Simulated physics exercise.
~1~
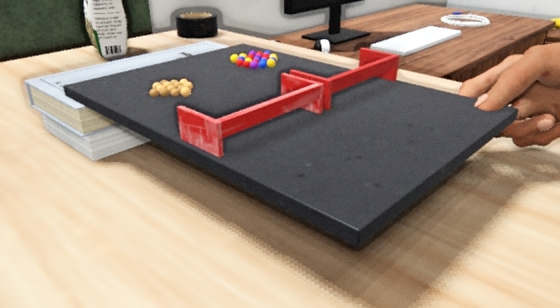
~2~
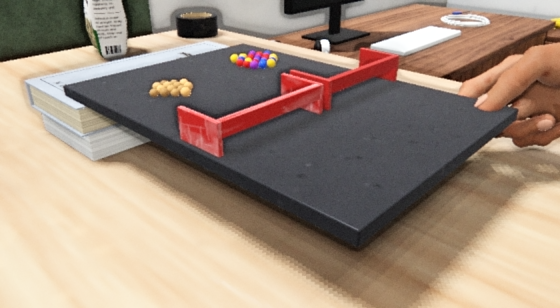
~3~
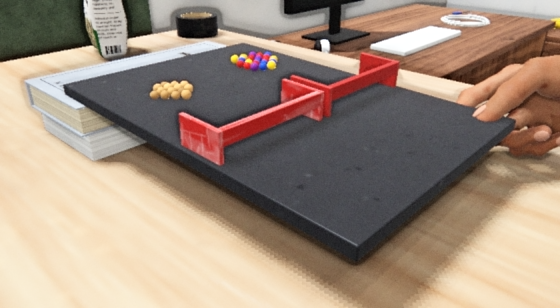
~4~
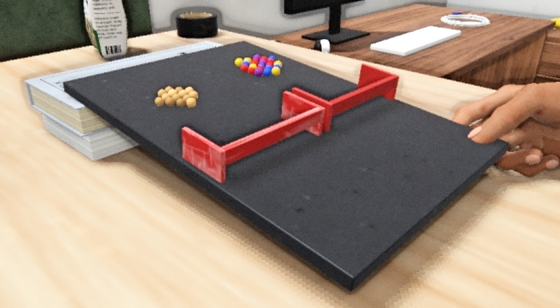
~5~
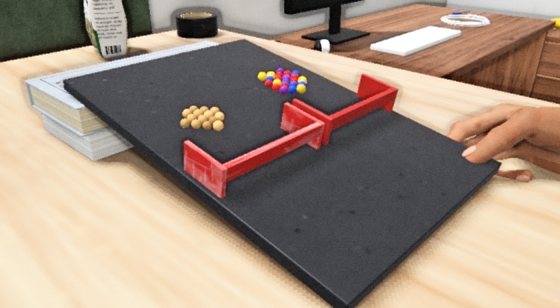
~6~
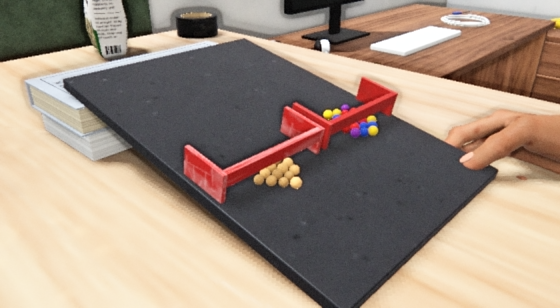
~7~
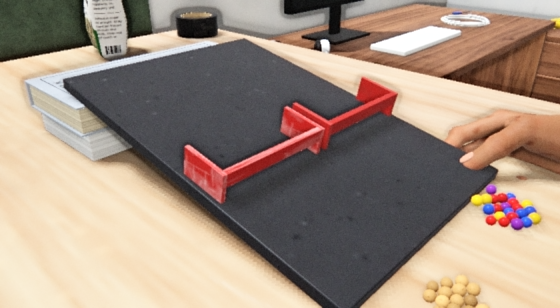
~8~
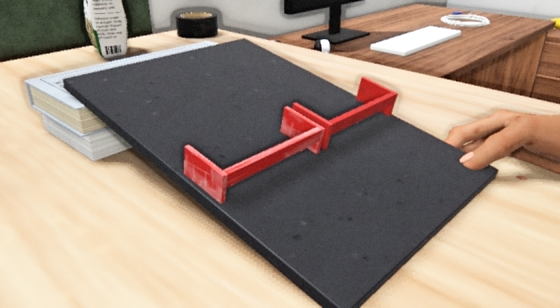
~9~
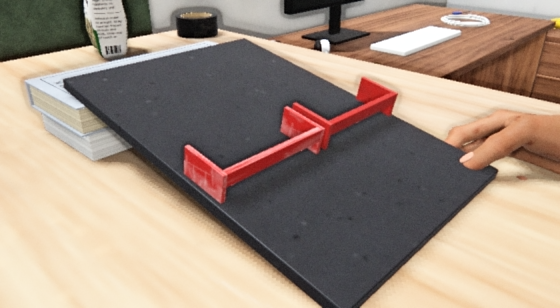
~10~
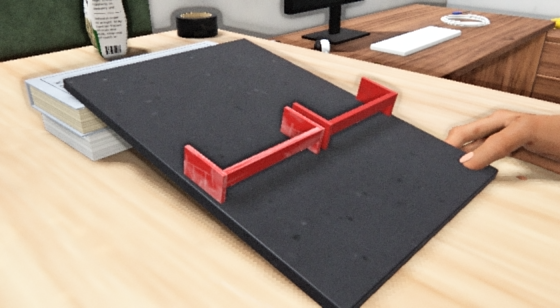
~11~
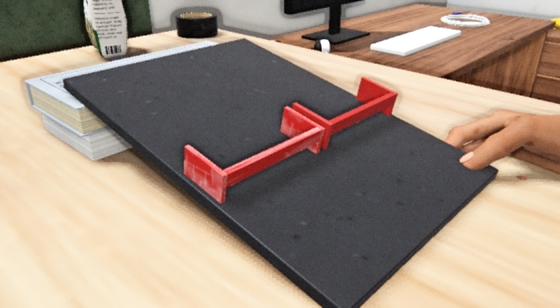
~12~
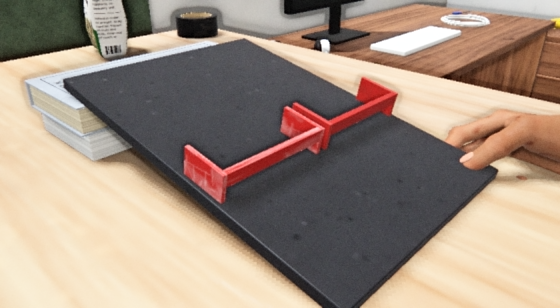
We see a hand lower one end of a dark board propped on books, making it a steeper ramp; small tan balls and a multicoloured cluster slide down past the red gates and off the board, leaving it empty with the hand still at its edge.
